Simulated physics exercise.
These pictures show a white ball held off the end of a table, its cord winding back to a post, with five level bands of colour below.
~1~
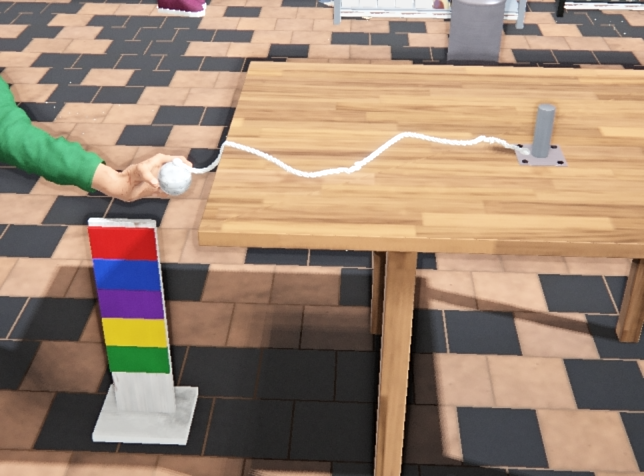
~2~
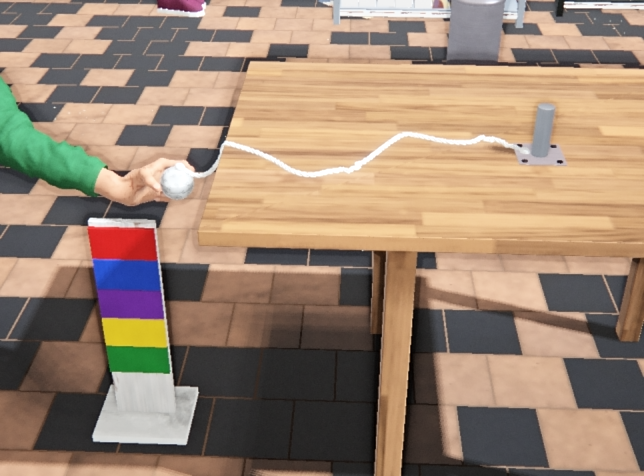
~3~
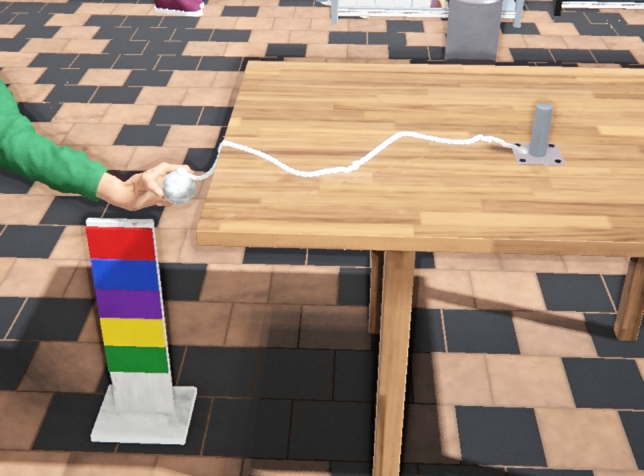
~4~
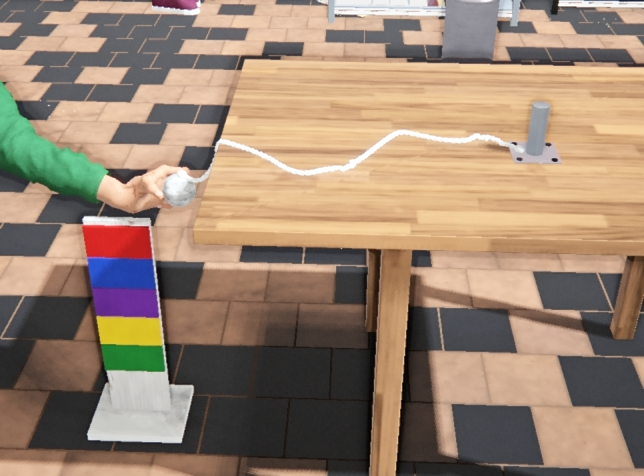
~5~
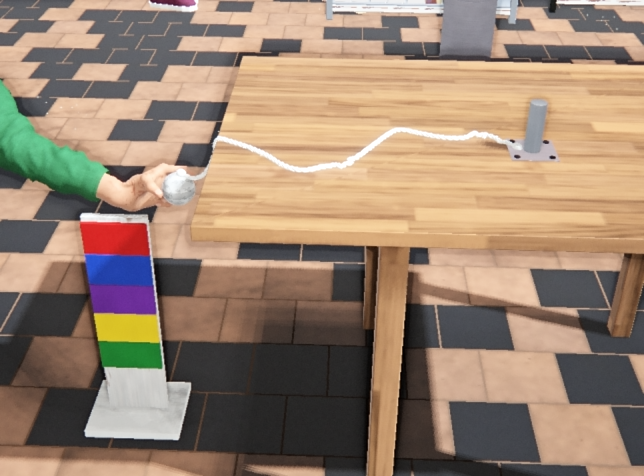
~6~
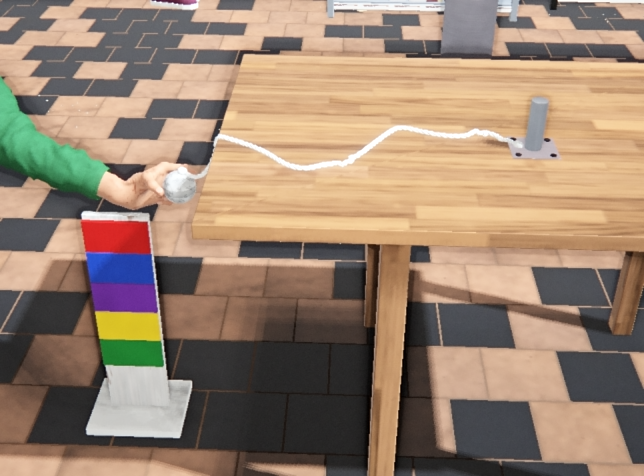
A hand in a green sleeve held a white ball just off the left end of a wooden table, barely moving, while its slack cord lay winding back to a metal post.
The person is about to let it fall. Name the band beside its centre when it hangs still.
The purple one.
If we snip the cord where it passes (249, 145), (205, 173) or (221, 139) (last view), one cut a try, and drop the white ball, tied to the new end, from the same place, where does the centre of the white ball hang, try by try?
The places are (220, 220), (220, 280) and (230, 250).
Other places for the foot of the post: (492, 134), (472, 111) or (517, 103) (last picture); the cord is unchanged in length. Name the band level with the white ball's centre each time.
It would be yellow; yellow; purple.
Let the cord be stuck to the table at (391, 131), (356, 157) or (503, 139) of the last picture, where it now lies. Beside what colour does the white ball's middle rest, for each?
Taking them in turn: Blue; red; purple.
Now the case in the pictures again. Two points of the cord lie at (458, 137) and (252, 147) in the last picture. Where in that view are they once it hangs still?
Near (424, 143) and (220, 201).
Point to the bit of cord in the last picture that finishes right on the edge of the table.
That spot is around (305, 169).
A little later, ball near (258, 307); level with purple.
Next, ball near (208, 300); level with purple.
When it is over, ball near (222, 304); level with purple. The cord holds its middle at purple.
